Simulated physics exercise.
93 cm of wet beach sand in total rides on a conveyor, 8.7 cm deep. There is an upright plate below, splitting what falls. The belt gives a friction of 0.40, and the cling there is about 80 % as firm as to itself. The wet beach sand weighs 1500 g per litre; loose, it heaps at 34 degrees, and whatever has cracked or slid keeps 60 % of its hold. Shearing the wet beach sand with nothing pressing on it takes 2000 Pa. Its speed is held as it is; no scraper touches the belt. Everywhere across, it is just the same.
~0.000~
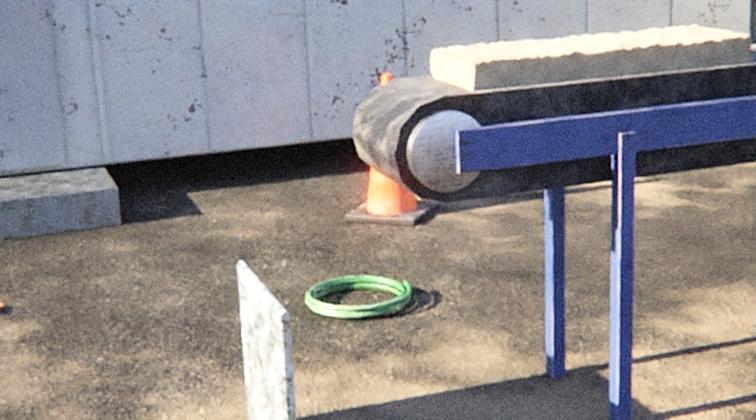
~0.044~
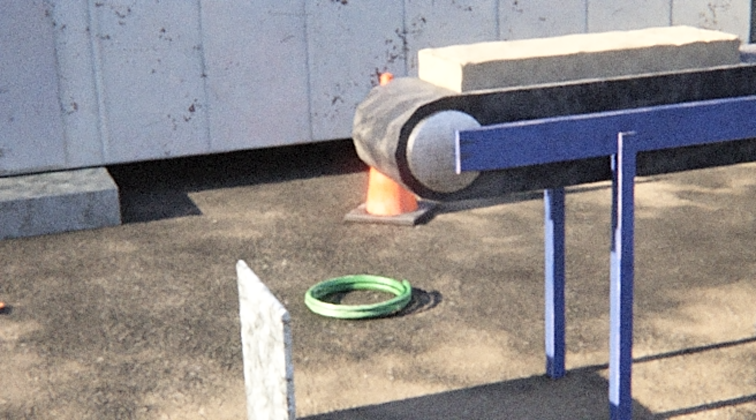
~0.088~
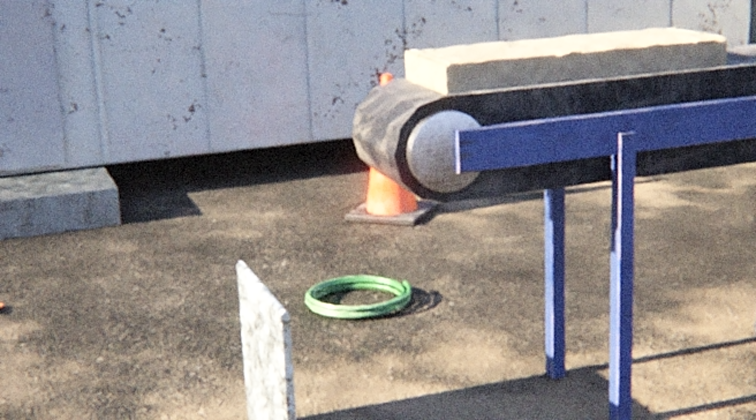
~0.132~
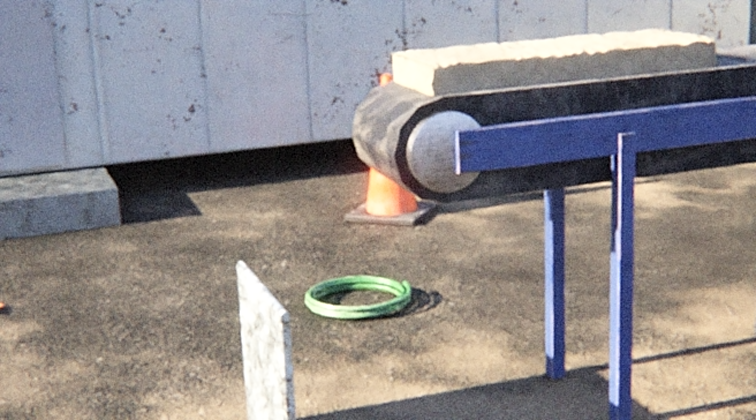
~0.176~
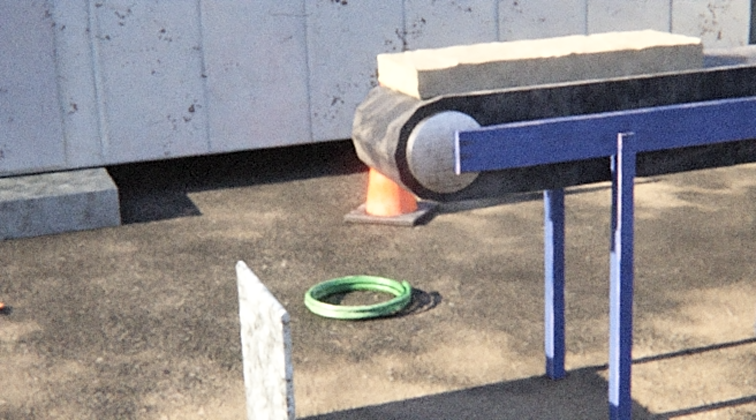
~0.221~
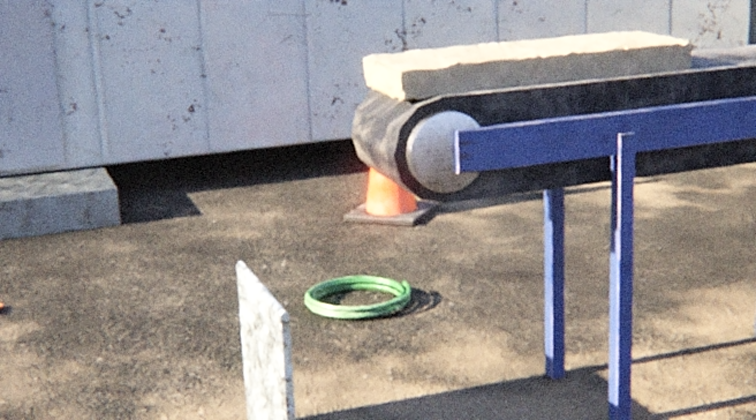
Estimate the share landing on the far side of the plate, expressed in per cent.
I would say near 0 %.
By 0.50 s, 0 % is beyond the plate's line.
By 0.82 s, 0 % is beyond the plate's line.
By 1.15 s, 0 % is beyond the plate's line.
By 1.47 s, 0 % is beyond the plate's line.
By 2.68 s, at the end, 0 % is beyond the plate's line.
